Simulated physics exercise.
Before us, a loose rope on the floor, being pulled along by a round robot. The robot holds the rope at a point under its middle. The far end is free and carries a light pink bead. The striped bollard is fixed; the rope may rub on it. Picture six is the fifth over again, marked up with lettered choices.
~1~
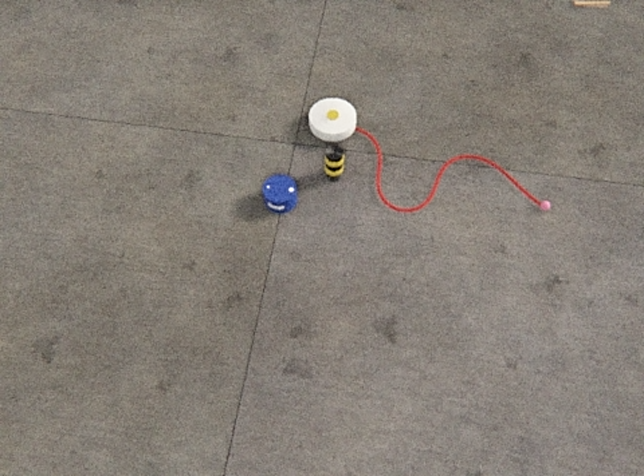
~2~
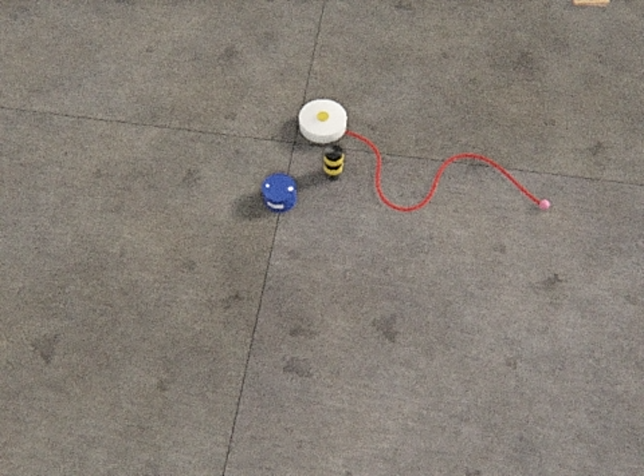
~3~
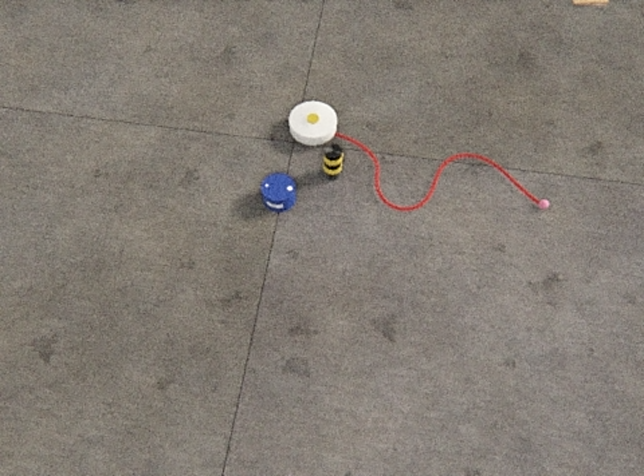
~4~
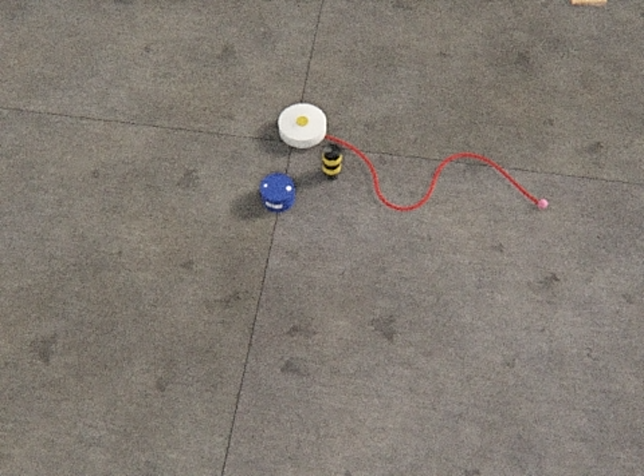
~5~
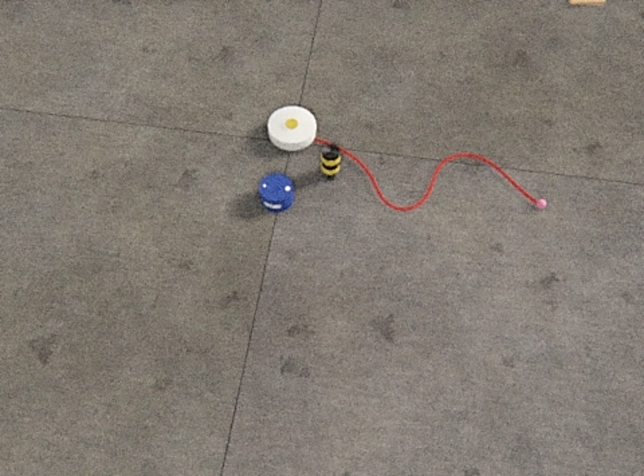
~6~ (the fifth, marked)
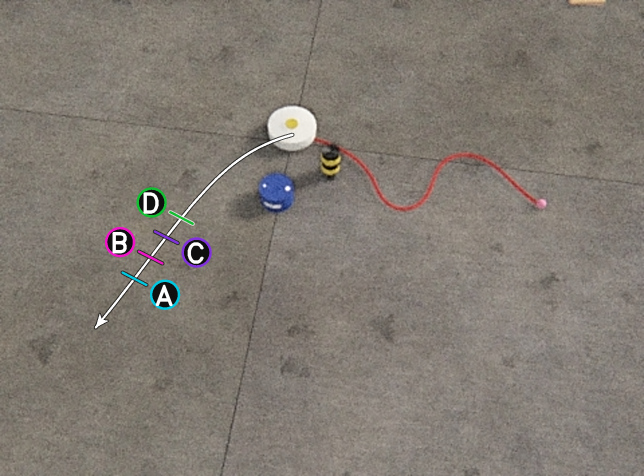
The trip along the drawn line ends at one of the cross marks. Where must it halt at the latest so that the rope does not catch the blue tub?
All is well up to D.
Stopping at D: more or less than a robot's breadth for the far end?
Less.
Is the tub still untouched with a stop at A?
No.
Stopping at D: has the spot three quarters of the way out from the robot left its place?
Yes.
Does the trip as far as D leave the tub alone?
Yes.
On the marked copy, A at (134, 279); B at (151, 258); C at (166, 237); D at (181, 218); the route from (292, 135) via (189, 209) to (96, 327).
Following D. Soon after the start, robot (247, 149), middle of the rope (415, 194), free end (541, 204).
Later, robot (208, 180), middle of the rope (384, 168), free end (541, 204).
In the end, robot (180, 213), middle of the rope (350, 167), free end (520, 190); only the bollard has been touched, if anything.
As for the rest, A brings the rope against the tub; B brings the rope against the tub; C brings the rope against the tub.
